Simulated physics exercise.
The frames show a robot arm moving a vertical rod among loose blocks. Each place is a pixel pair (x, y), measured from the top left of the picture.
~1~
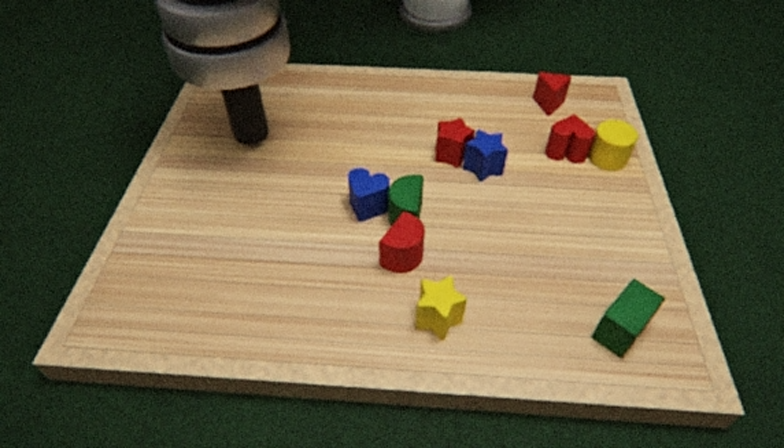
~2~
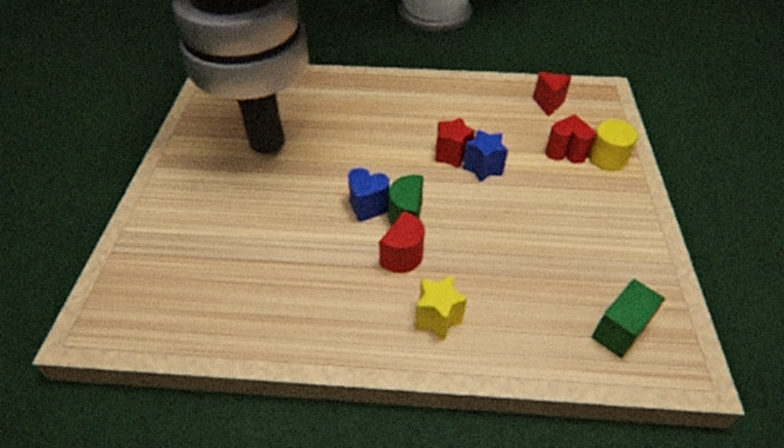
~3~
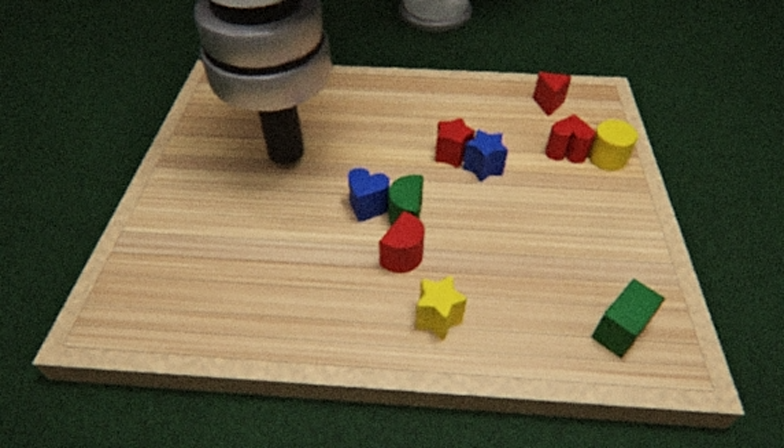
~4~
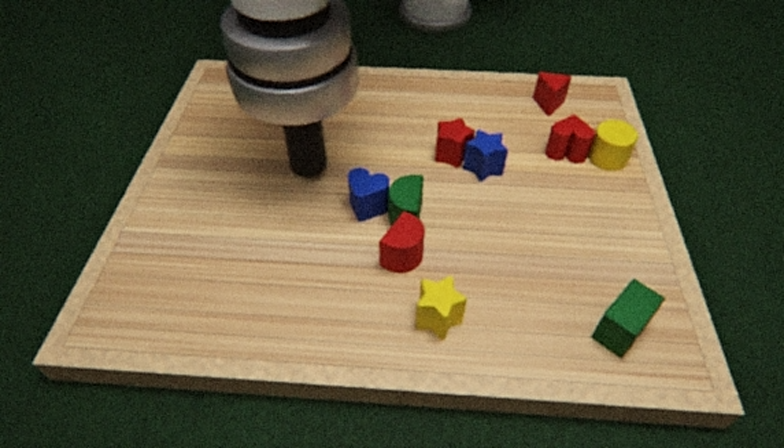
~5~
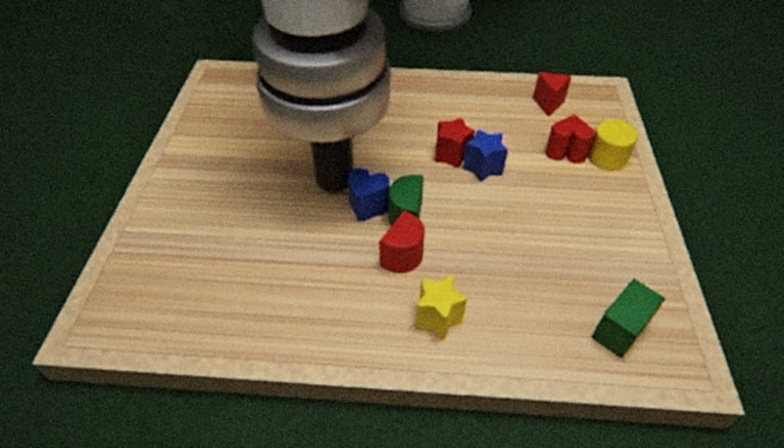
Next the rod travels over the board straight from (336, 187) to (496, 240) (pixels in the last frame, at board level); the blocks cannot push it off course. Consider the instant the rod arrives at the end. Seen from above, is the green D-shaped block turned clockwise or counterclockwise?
From the top, the block rotates counterclockwise.
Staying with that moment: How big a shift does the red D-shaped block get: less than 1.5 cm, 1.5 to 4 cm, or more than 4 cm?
Movement: 1.5 to 4 cm.
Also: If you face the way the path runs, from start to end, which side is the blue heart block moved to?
Pushed right.
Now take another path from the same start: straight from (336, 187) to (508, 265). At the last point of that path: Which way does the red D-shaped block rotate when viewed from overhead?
Overhead view: Clockwise.
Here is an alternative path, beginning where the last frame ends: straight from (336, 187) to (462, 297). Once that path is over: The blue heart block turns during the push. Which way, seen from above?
Its spin: Anticlockwise.
The first path, step by step. One third of the way, rod at (386, 197); blue heart block at (411, 205), turned 30° clockwise; red D-shaped block at (407, 238), turned 15° clockwise; green D-shaped block at (454, 209), turned 45° anticlockwise.
Two thirds of the way, rod at (440, 215); blue heart block at (444, 227), turned 95° clockwise; red D-shaped block at (408, 249), turned 50° clockwise; green D-shaped block at (485, 216), turned 70° anticlockwise.
At the end, rod at (498, 233); blue heart block at (451, 232), turned 125° clockwise; red D-shaped block at (408, 249), turned 50° clockwise; green D-shaped block at (539, 242), turned 40° anticlockwise; blue star still.
